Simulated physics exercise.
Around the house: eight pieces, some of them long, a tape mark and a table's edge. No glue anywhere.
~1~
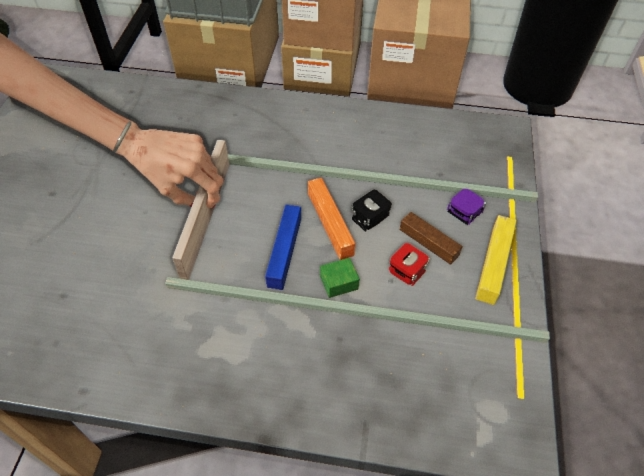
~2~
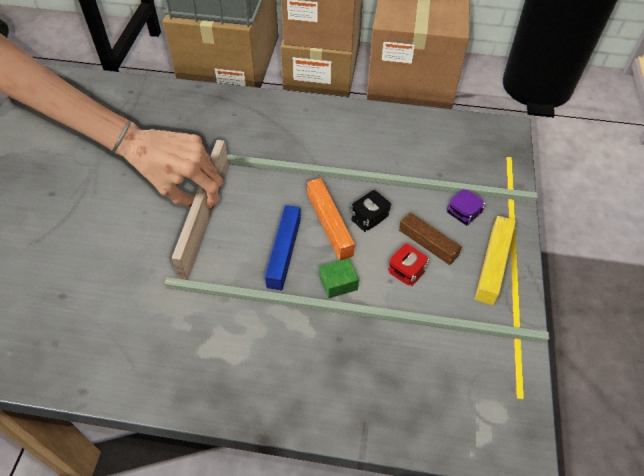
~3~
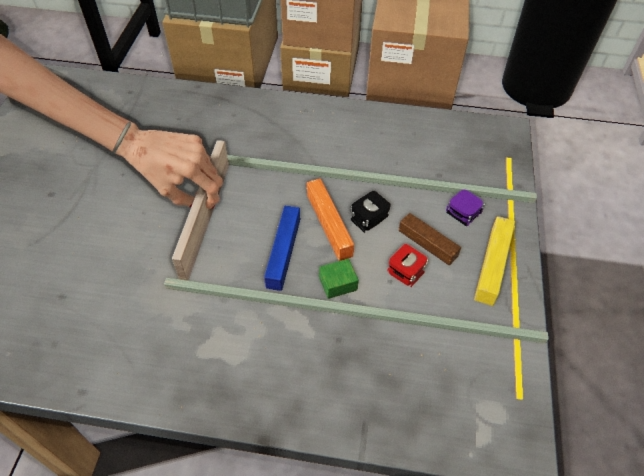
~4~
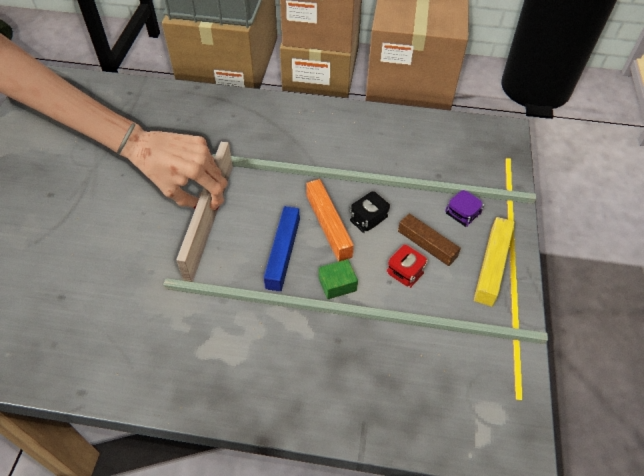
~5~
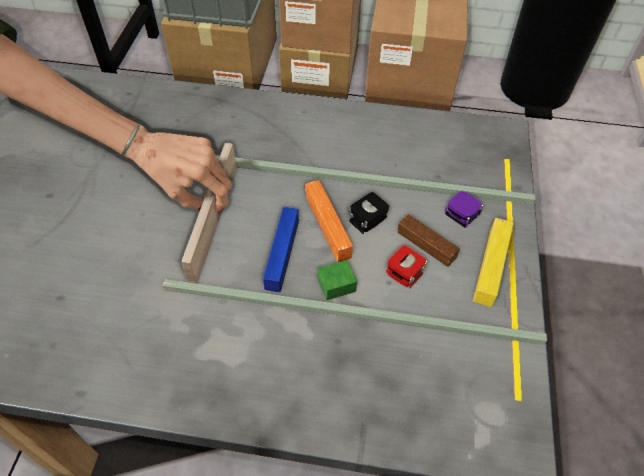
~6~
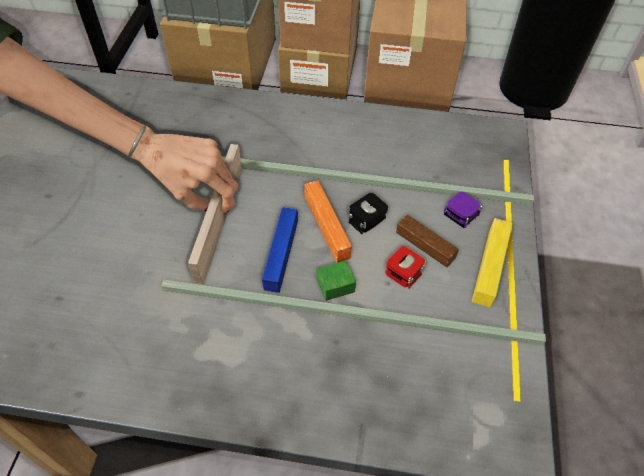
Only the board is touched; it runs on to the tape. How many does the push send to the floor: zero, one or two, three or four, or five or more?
Outcome: The number that fall off is five or more.
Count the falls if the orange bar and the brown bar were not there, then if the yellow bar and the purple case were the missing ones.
Fallen: 4, and 4 in the other try.
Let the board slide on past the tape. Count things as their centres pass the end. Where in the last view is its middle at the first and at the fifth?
First at (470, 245), next at (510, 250).
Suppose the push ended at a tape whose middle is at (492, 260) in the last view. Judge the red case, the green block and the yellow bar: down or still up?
The red case survives; the green block is kept; the yellow bar drops off.
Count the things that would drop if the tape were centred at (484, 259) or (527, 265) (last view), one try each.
Down on the floor: 2 and 7.
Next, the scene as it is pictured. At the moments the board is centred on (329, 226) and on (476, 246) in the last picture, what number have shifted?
By then 4, and 8.
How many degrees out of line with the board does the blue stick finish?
Near 0 degrees.
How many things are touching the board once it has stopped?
In contact: 2.
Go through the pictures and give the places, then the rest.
Yellow bar (497, 259); purple case (466, 207); brown bar (430, 238); board (204, 207); tape (515, 260), in the first picture.
Purple case (466, 207); blue stick (284, 246), in the second picture.
Brown bar (429, 239); black case (370, 212), in the third picture.
Yellow bar (495, 260); green block (338, 279), in the fourth picture.
Purple case (464, 209); red case (406, 267), in the fifth picture.
Yellow bar (493, 261); purple case (463, 210); brown bar (427, 241); board (218, 212); tape (511, 263), in the sixth picture.
Early on, none off yet; yellow bar at rest near (493, 261); purple case at rest near (463, 210); brown bar at rest near (427, 241).
A while later, none off yet; yellow bar at rest near (493, 261); purple case at rest near (464, 209); brown bar travelled a little near (442, 239).
Further along, none off yet; yellow bar travelled a little near (535, 266); purple case travelled well along near (531, 211); brown bar travelled about its own width near (508, 244).
Finally, the number that fall off is five or more; lost, green block, black case, red case, brown bar, purple case and yellow bar.
